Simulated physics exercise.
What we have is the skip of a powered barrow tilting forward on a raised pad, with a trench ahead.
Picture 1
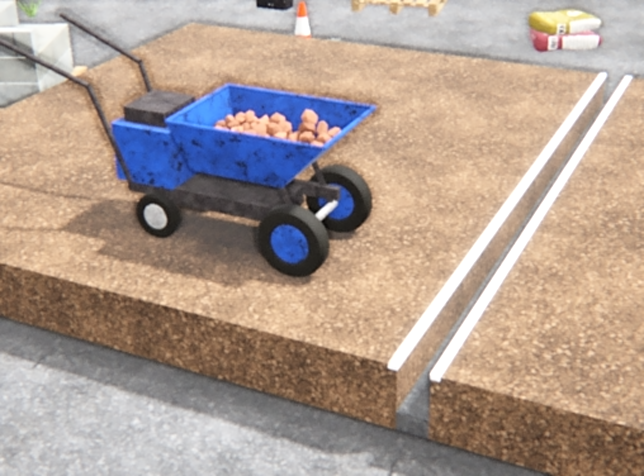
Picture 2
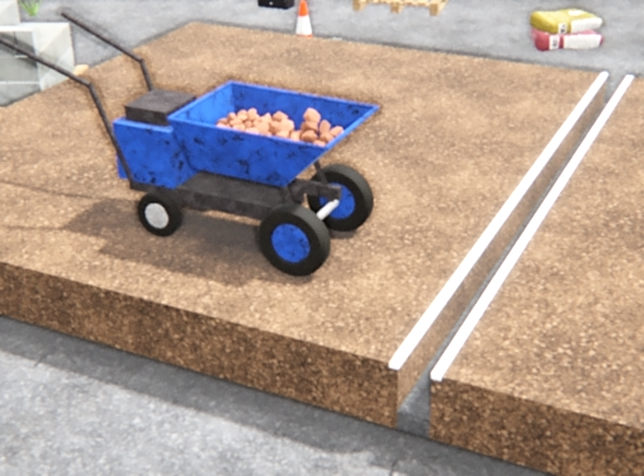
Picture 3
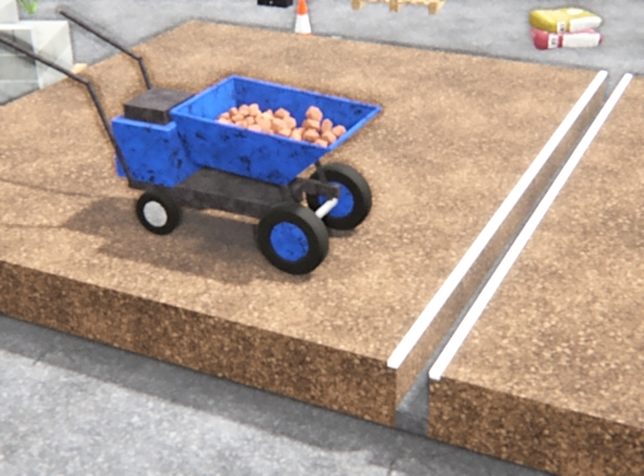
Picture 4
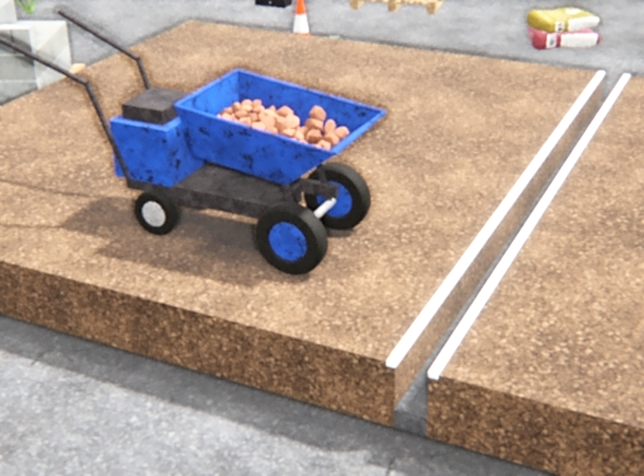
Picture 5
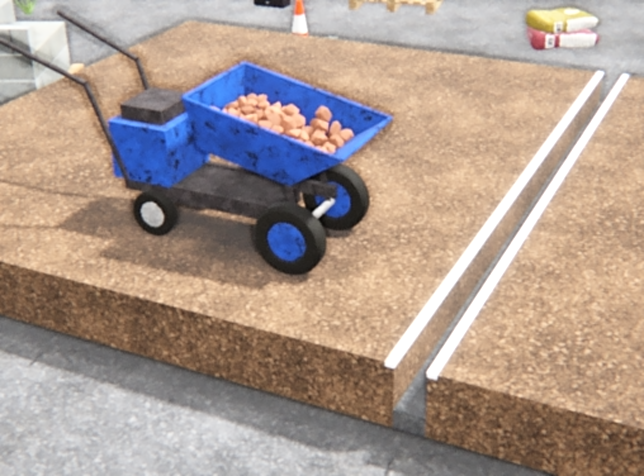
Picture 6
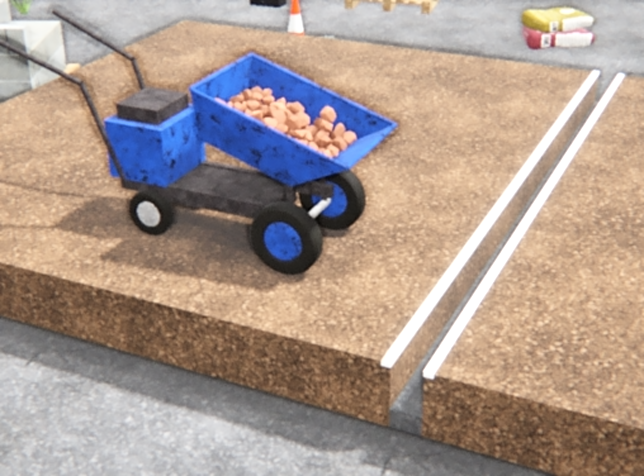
On a raised brown pad, a barrow's blue skip of rubble gradually tilts forward toward the right.
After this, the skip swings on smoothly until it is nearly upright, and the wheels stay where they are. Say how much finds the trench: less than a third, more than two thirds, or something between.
Between the edges lies from one third to two thirds of the load.
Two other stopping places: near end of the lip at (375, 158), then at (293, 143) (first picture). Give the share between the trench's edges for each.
Roughly 40 per cent, and 20 per cent.
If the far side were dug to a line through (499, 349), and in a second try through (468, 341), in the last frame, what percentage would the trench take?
Roughly 60 per cent, and 60 per cent.
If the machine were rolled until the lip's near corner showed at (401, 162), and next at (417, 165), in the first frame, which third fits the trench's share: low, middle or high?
One: Under a third. Two: Less than a third.
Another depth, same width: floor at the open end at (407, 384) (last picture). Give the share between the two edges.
Roughly 40 in a hundred.
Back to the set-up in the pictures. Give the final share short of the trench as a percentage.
Near 25 %.
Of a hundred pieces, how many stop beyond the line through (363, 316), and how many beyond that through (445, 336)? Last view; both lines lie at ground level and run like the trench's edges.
About 80 and 10 per cent.
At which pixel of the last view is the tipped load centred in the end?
Close to (460, 297).
Shortly afterwards, skip tipped steeply; the whole lot in the skip.
Next, skip tipped right over; the bulk in the skip; a little short of the trench; only a few in or heaped over the trench; only a few falling.
Some moments later, skip tipped right over; near a quarter in the skip; near a quarter short of the trench; near half in or heaped over the trench; a little beyond it.
In the end, skip tipped right over; near a quarter in the skip; near a quarter short of the trench; near half in or heaped over the trench; a little beyond it.
